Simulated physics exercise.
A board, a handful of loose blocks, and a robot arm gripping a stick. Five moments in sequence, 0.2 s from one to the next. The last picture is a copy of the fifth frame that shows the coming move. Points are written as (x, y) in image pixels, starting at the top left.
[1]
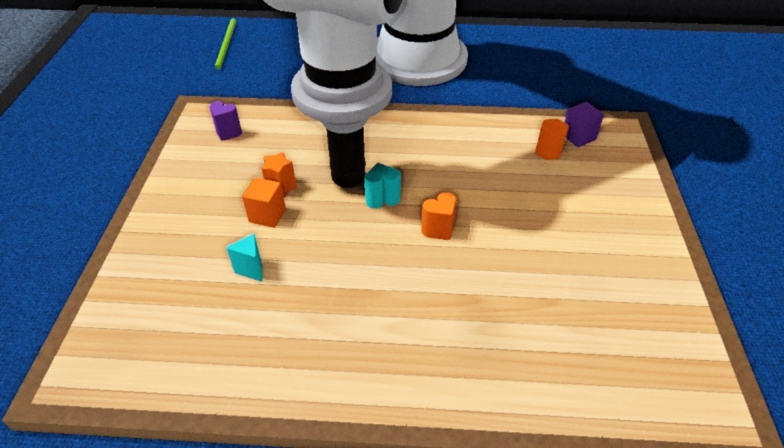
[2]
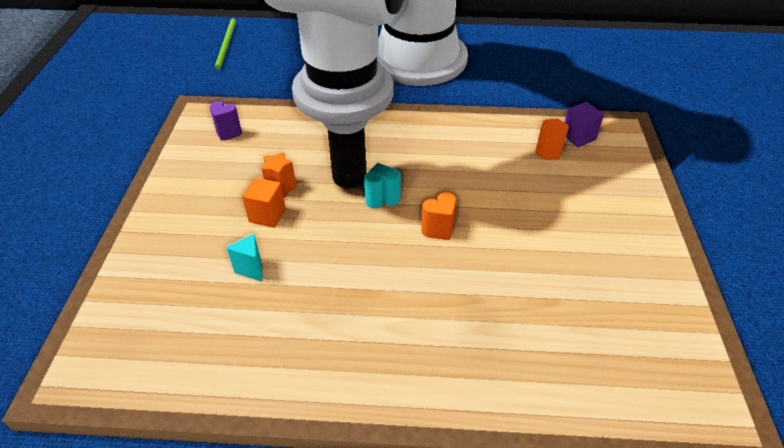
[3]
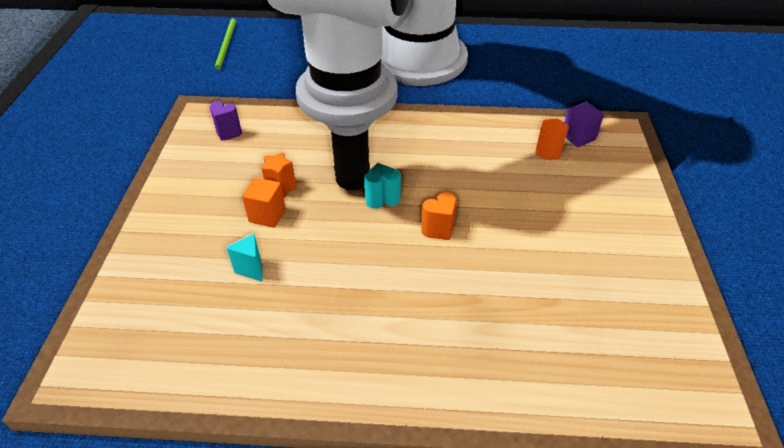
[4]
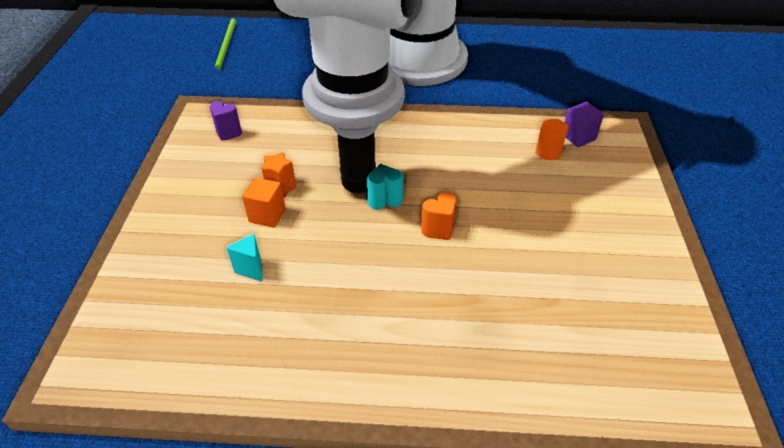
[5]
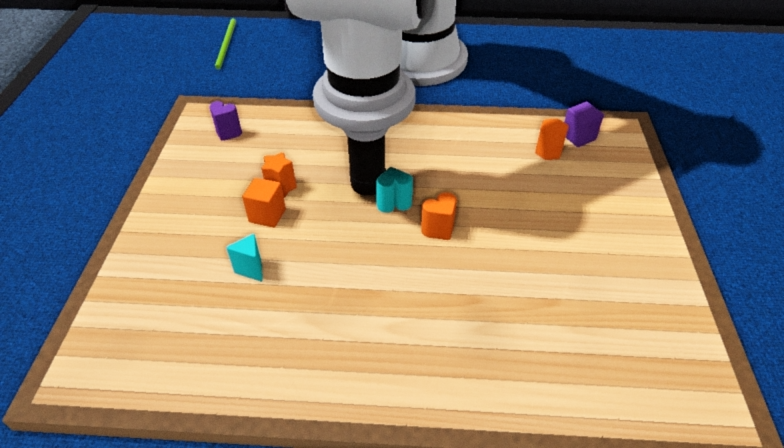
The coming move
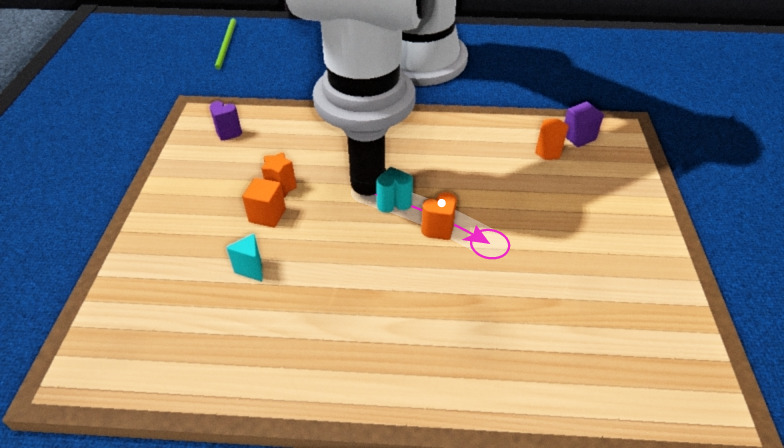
The clip opens on a robot arm holding a black stick upright on a wooden board, just left of a turquoise heart, with orange, purple and turquoise blocks scattered around. The stick edges right, then nudges the turquoise heart slightly rightward, closer to the orange heart, while the other blocks stay still.
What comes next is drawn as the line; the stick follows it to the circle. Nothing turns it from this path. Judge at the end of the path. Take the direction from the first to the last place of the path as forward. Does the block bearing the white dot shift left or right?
The block bearing the white dot goes right.
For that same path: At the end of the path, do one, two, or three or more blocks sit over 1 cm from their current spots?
It will shift two blocks.
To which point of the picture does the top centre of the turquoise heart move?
For the centre of its top, I'd go with (524, 236).
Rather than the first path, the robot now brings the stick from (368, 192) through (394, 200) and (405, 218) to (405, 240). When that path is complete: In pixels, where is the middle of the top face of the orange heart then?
Its top centre lands on (460, 213).
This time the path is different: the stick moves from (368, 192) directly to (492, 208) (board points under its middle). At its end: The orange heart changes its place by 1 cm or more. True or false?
That statement is accurate.
The line goes from (368, 192) by way of (409, 205) and (450, 222) to (490, 244); the dot is on the orange heart.
On the path given first. One third of the way, stick (410, 198); turquoise heart (438, 192); orange heart (451, 208), turned 25° clockwise.
Two thirds of the way, stick (451, 215); turquoise heart (480, 213), turned 25° clockwise; orange heart (485, 233), turned 45° clockwise.
At the end, stick (491, 237); turquoise heart (524, 236), turned 20° clockwise; orange heart (498, 249), turned 75° clockwise.
